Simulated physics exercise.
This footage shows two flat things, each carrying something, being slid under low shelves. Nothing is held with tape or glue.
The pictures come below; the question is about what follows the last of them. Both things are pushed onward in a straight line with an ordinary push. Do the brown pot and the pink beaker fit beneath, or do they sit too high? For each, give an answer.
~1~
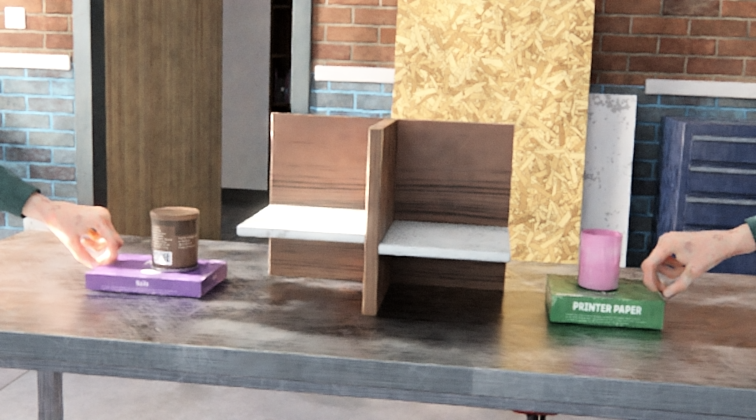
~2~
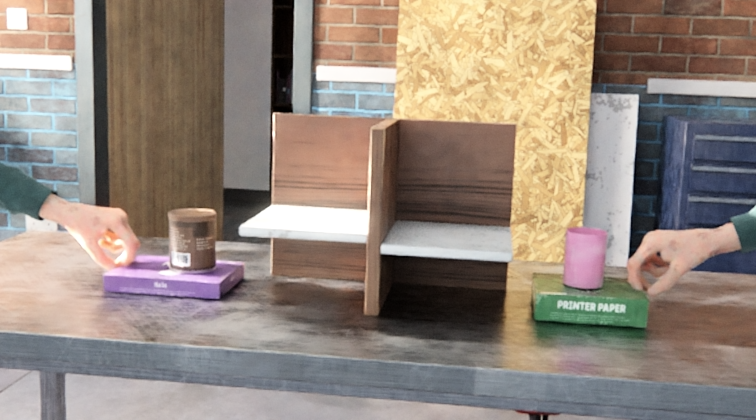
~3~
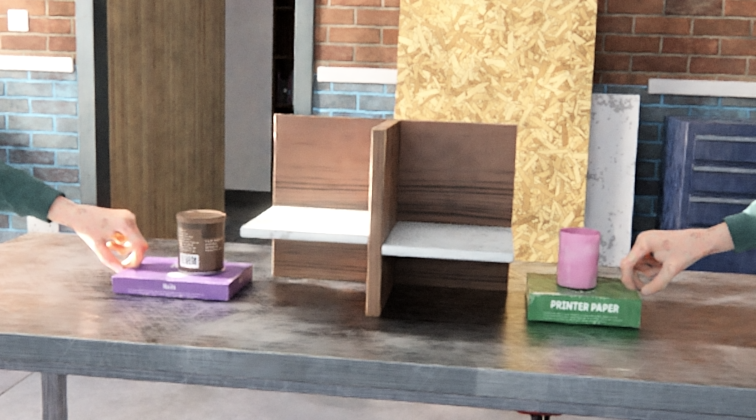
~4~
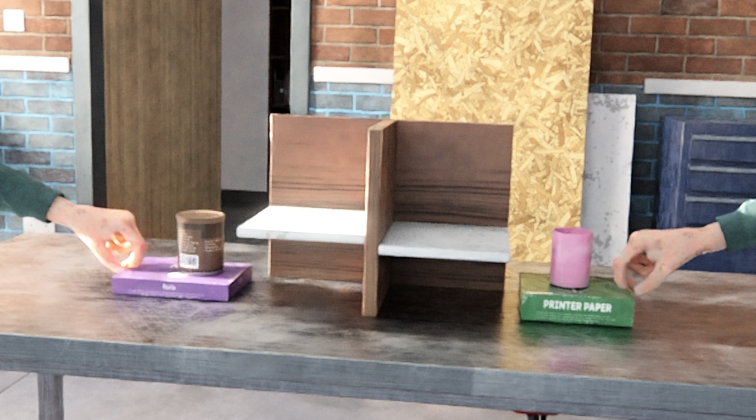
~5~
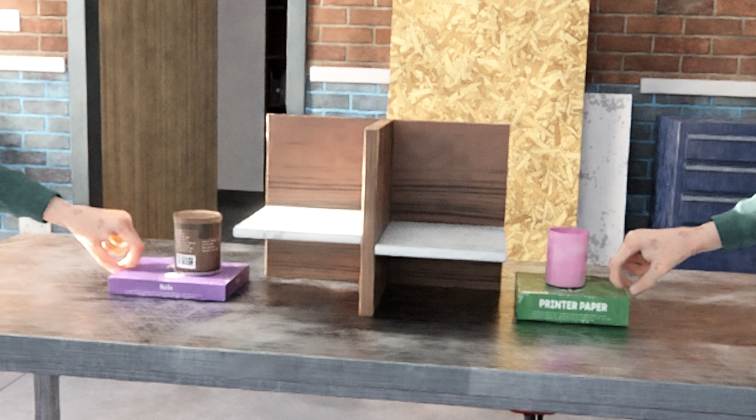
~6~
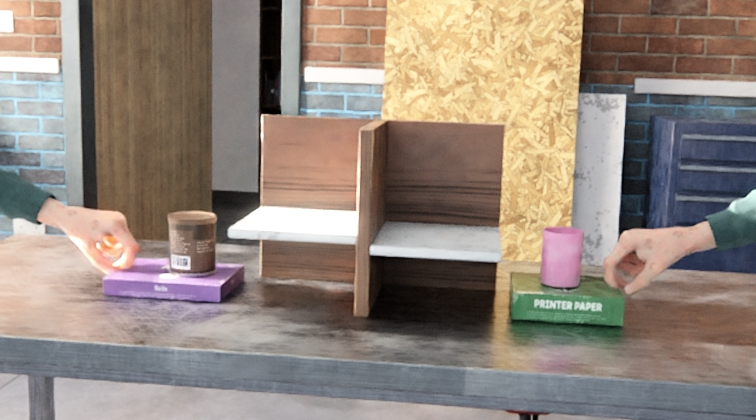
Each in turn: The brown pot sits too high and is scraped off, the pink beaker sits too high and is scraped off.
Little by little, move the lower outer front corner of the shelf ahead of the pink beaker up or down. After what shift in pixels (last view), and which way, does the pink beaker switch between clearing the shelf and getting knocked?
It would take a shift of about 24 pixels, up.
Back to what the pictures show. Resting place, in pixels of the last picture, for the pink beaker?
The middle ends up near (554, 291).
Then, 1.42 s past the last view, brown pot pushed back on its carrier near (222, 245); pink beaker pushed back on its carrier near (521, 255).
Then, 1.88 s past the last view, brown pot leaning 39° off how it started near (229, 249); pink beaker leaning 18° off how it started near (520, 255).
Then, 2.10 s past the last view, brown pot on its side near (202, 263); pink beaker leaning 51° off how it started near (529, 272).
Finally, the brown pot is knocked back, near (195, 266); the pink beaker is knocked back, near (555, 291).
